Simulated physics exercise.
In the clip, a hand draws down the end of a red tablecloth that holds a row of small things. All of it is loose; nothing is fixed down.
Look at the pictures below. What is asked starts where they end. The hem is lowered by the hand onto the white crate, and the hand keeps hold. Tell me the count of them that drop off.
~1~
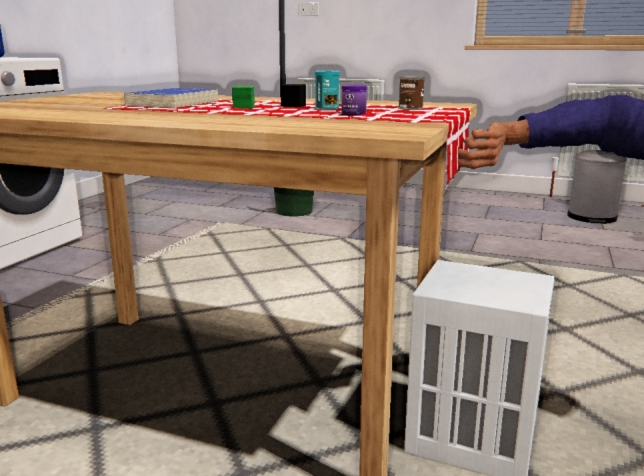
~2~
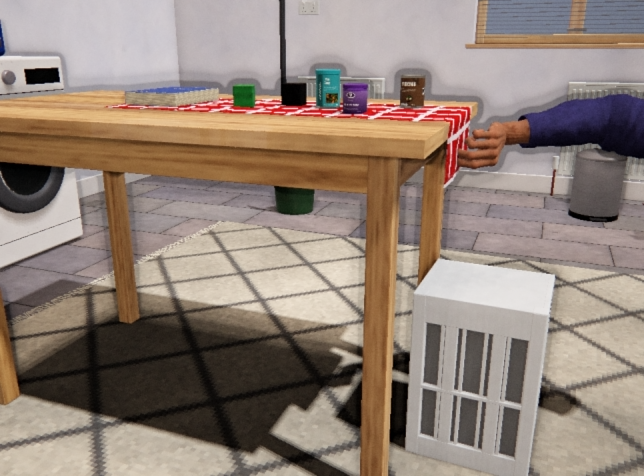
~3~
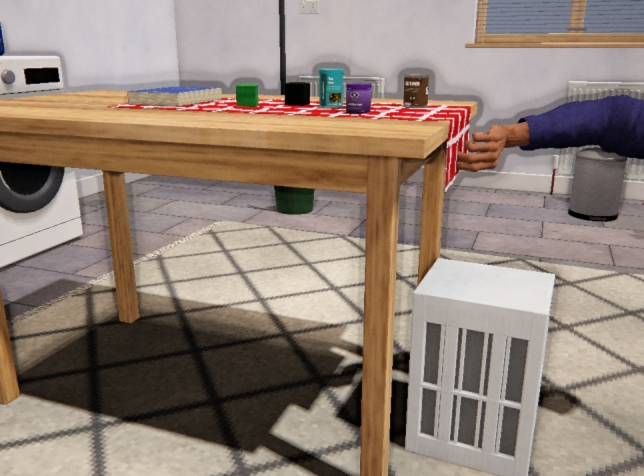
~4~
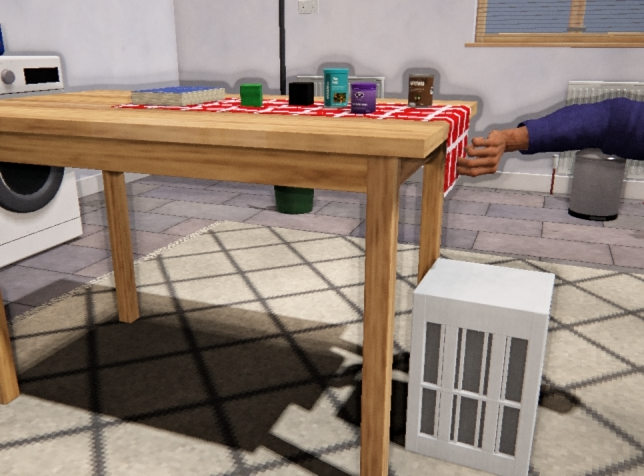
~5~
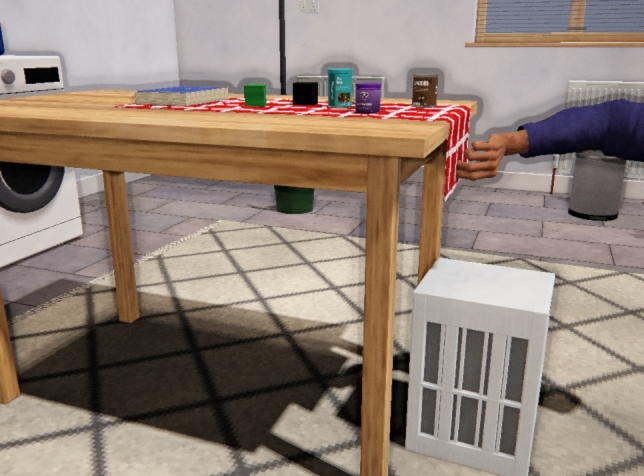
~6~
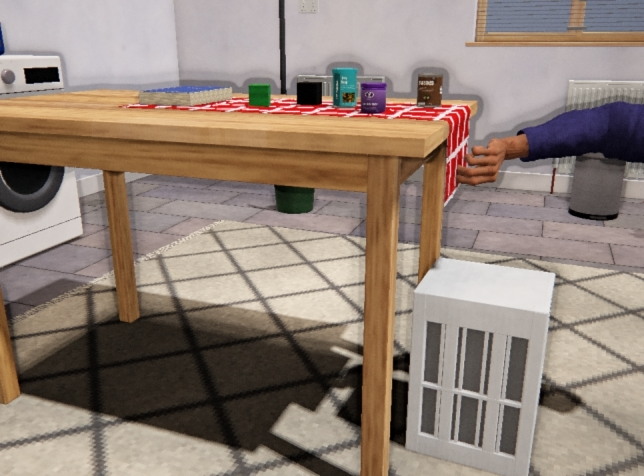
Oh, the ones that fall number just the two this time.
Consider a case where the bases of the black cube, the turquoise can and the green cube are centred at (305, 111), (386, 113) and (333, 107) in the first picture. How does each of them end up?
First the black cube, which is kept, then the turquoise can, which is lost, and finally the green cube, which is kept.
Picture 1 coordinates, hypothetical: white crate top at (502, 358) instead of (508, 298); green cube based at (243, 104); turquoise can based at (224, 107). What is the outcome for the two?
The green cube ends up on top while the turquoise can ends up on top.
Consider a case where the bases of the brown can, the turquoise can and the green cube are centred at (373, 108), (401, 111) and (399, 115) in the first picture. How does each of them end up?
In the end the brown can is no longer up there, the turquoise can is no longer up there and the green cube is no longer up there.
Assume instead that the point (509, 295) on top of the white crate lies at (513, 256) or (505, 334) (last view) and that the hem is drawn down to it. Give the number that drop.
Counts: 1 / 3.
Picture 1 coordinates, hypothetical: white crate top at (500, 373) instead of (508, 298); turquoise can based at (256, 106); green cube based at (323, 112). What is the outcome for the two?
Turquoise can stays, green cube is gone.
Soon after, hem near (454, 243); brown can gone.
After that, hem on the crate; brown can and purple pot gone.
In the end, hem on the crate; brown can and purple pot gone. The answer is two.
